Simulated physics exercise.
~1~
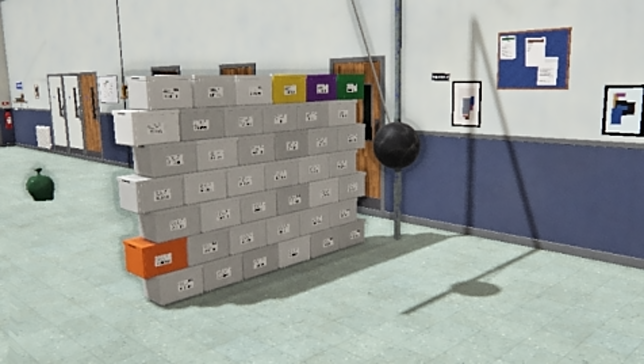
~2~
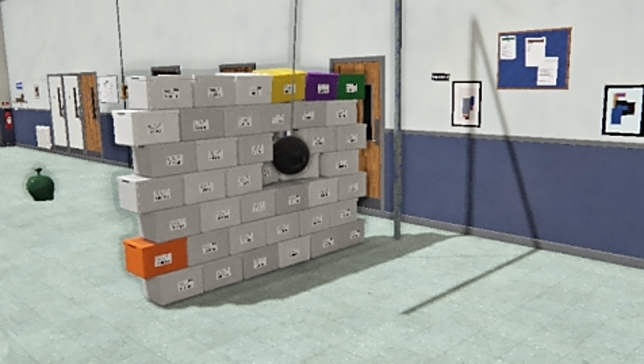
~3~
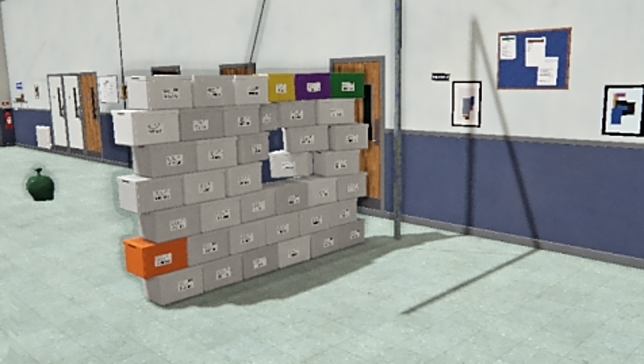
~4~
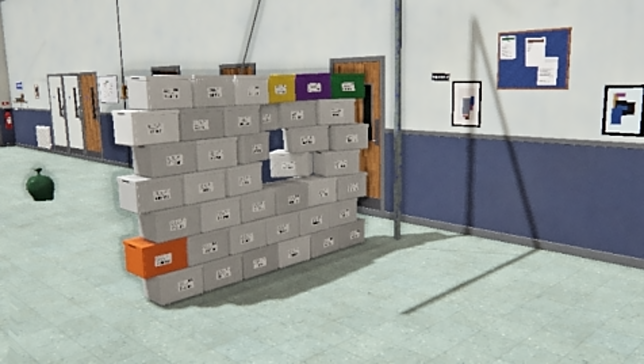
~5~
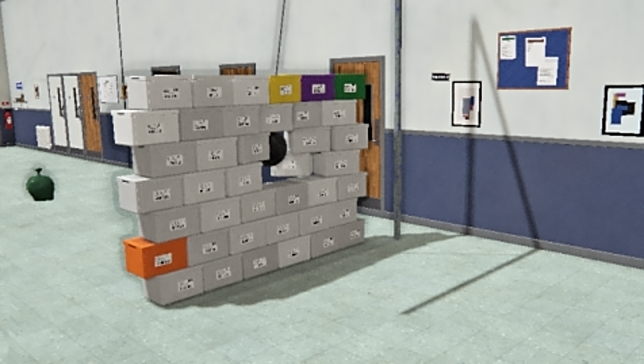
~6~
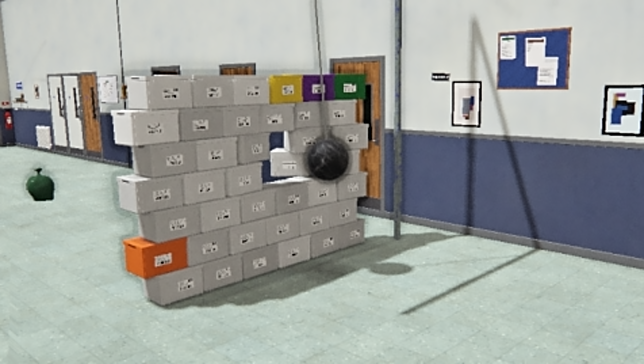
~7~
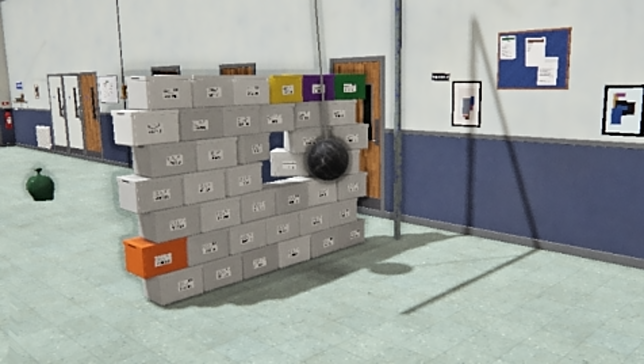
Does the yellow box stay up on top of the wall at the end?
Yes, the yellow box stays up in the top row, even though the ball knocks a hole in the wall below it.
